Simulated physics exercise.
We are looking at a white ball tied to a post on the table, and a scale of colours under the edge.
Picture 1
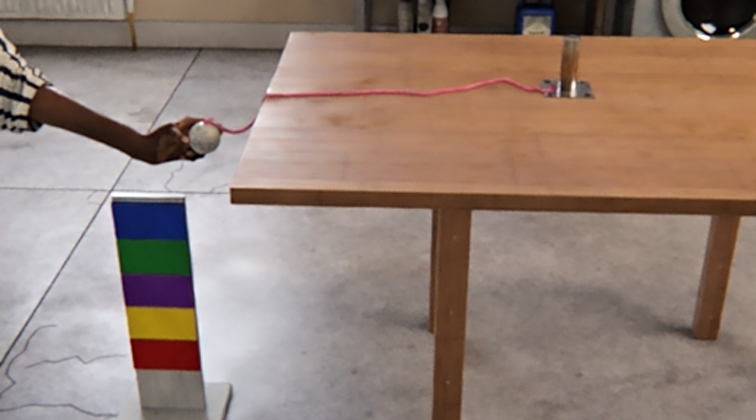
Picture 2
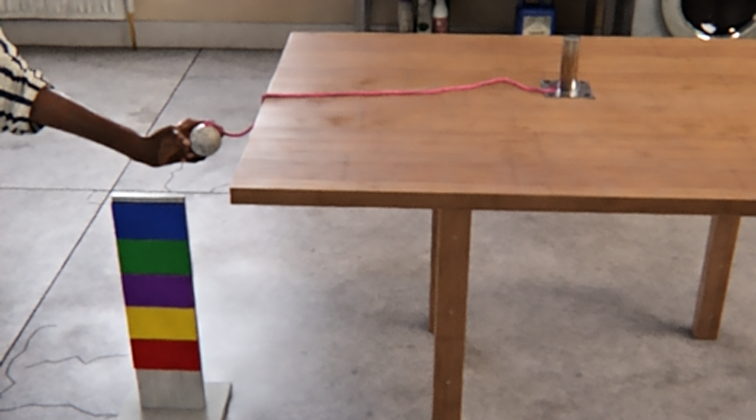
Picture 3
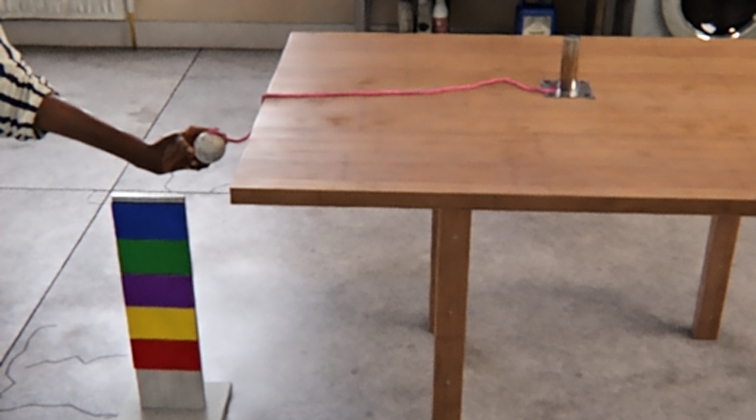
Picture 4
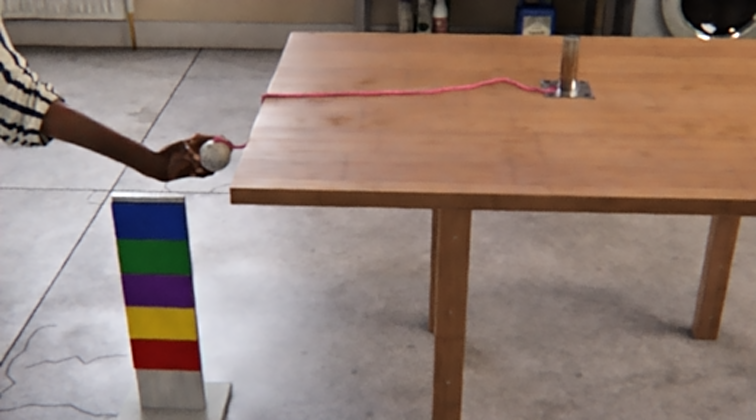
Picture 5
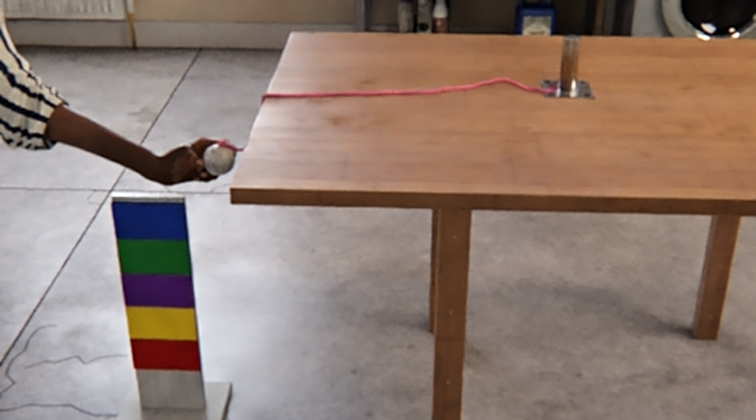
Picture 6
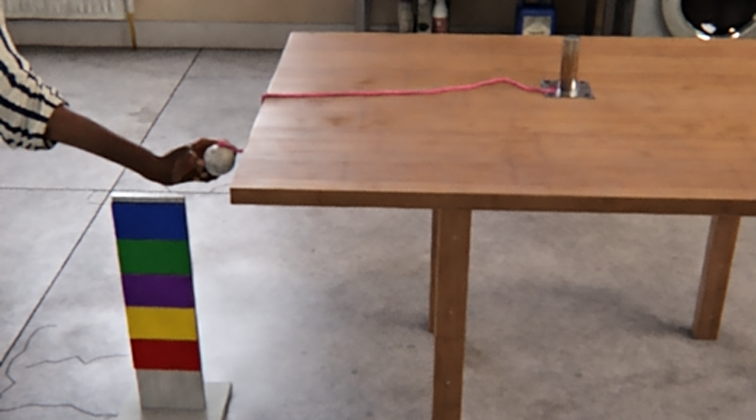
A hand reaching in from the left in a black-and-white striped sleeve holds a white ball beside the left edge of a wooden table, seen from slightly above in a room with a grey floor. A pinkish-red shoelace runs across the tabletop to a metal post, and below the hand stands a blue, green, purple, yellow and red scale. The hand moves the ball slightly down and right, then keeps nearly still, while the camera stays fixed.
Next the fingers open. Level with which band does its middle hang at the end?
The shoelace holds its middle at blue.
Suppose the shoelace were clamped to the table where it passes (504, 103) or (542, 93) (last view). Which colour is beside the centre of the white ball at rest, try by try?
Try by try: Blue; blue.
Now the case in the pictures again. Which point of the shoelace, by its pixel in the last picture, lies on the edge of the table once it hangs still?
Near (293, 95).
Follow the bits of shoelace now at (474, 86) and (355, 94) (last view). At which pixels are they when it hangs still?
Near (448, 90) and (326, 92).
Early on, ball near (278, 217); level with blue.
Midway, ball near (262, 214); level with blue.
Finally, ball near (275, 217); level with blue. At blue.
